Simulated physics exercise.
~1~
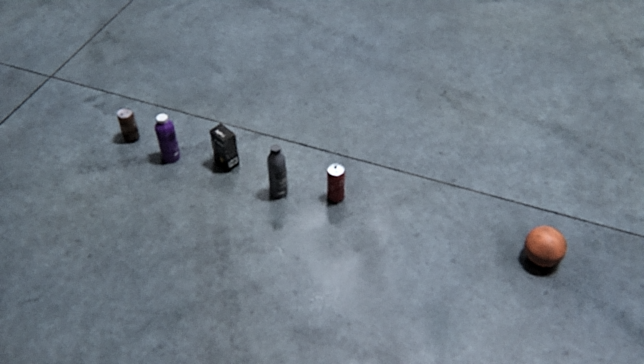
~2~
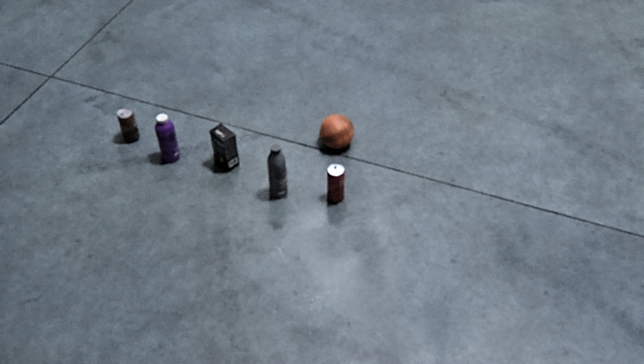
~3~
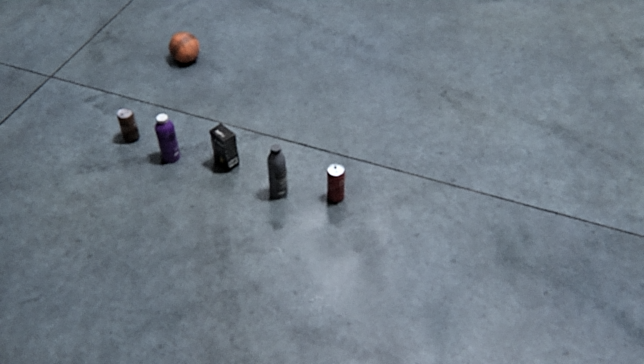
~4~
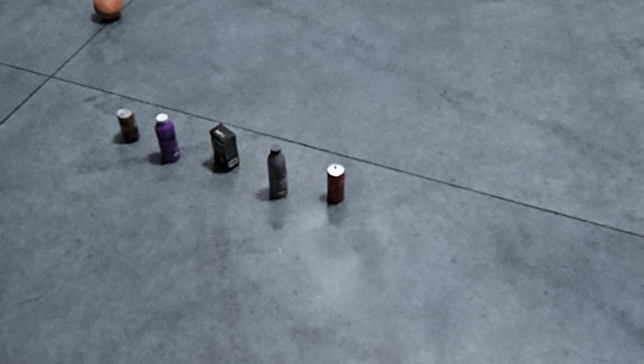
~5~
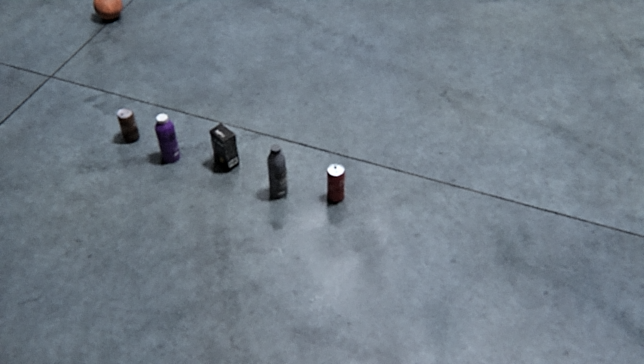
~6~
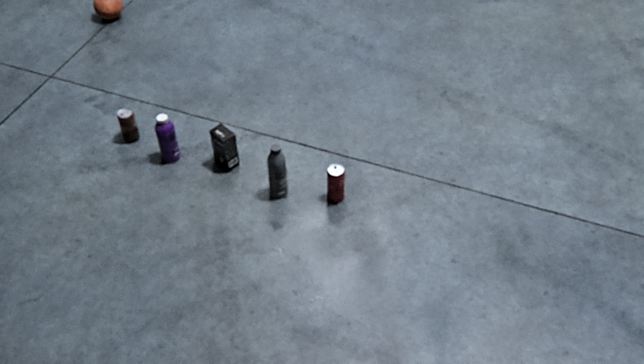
The clip opens on a grey concrete floor crossed by dark seams, where five small items stand in a slanting row and an orange ball sits off to the right. From the left, the row holds a brown can, a purple bottle, a black carton, a grey bottle and a red can. The ball travels left and up, passing behind the red can without touching it. It carries on behind the rest of the row toward the upper left. At the top edge it comes to a stop, partly out of view, and all five items remain standing.
